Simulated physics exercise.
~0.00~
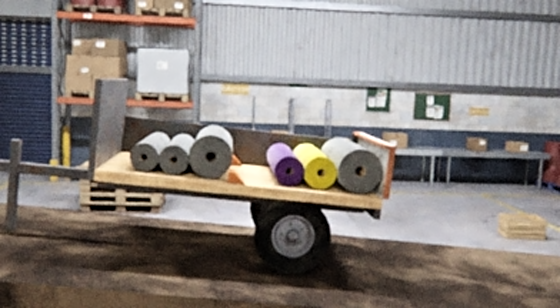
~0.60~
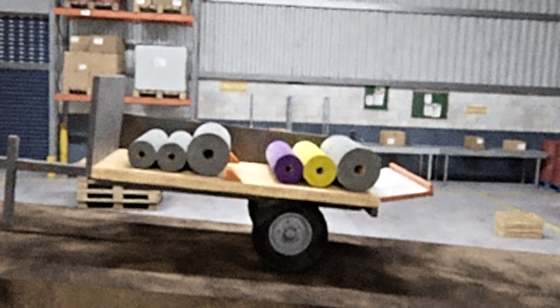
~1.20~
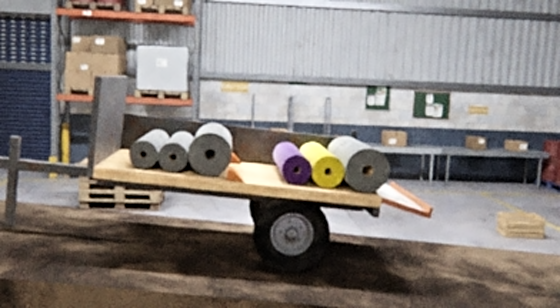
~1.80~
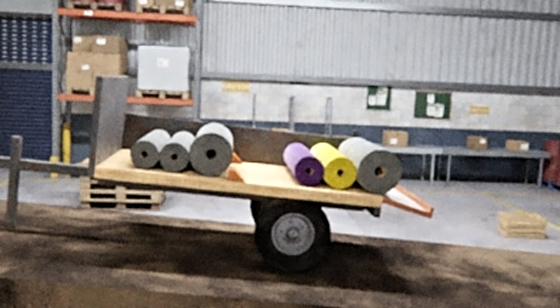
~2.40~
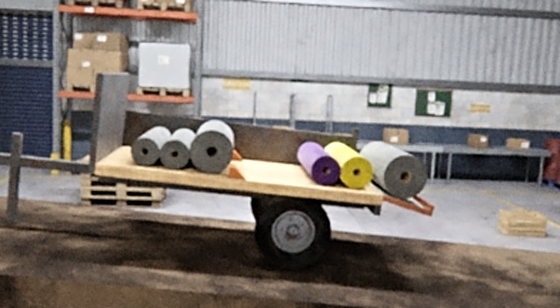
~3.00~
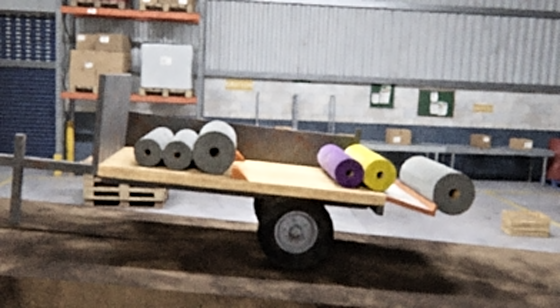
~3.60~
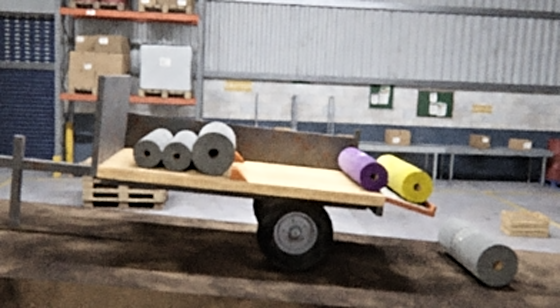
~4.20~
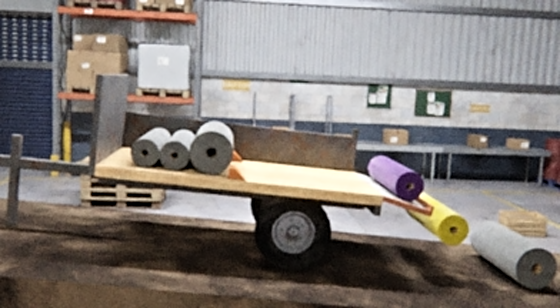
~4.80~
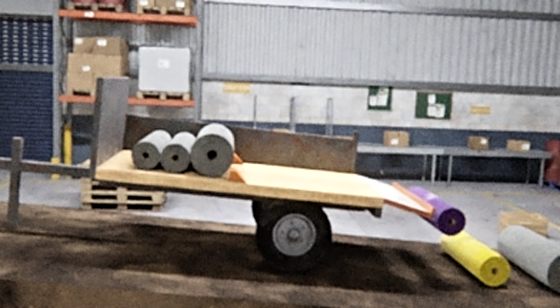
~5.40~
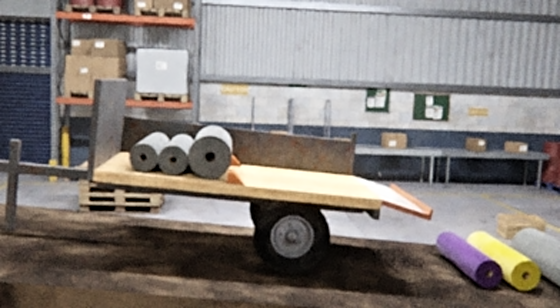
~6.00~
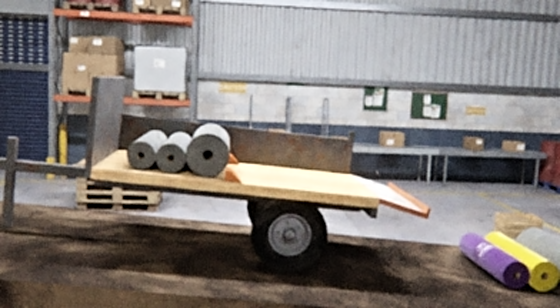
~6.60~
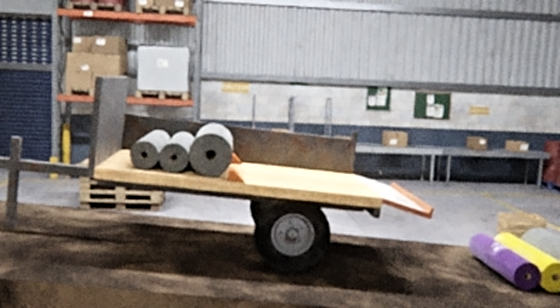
Three rolls roll off the trailer's lowered tailgate onto the ground while three grey ones stay.
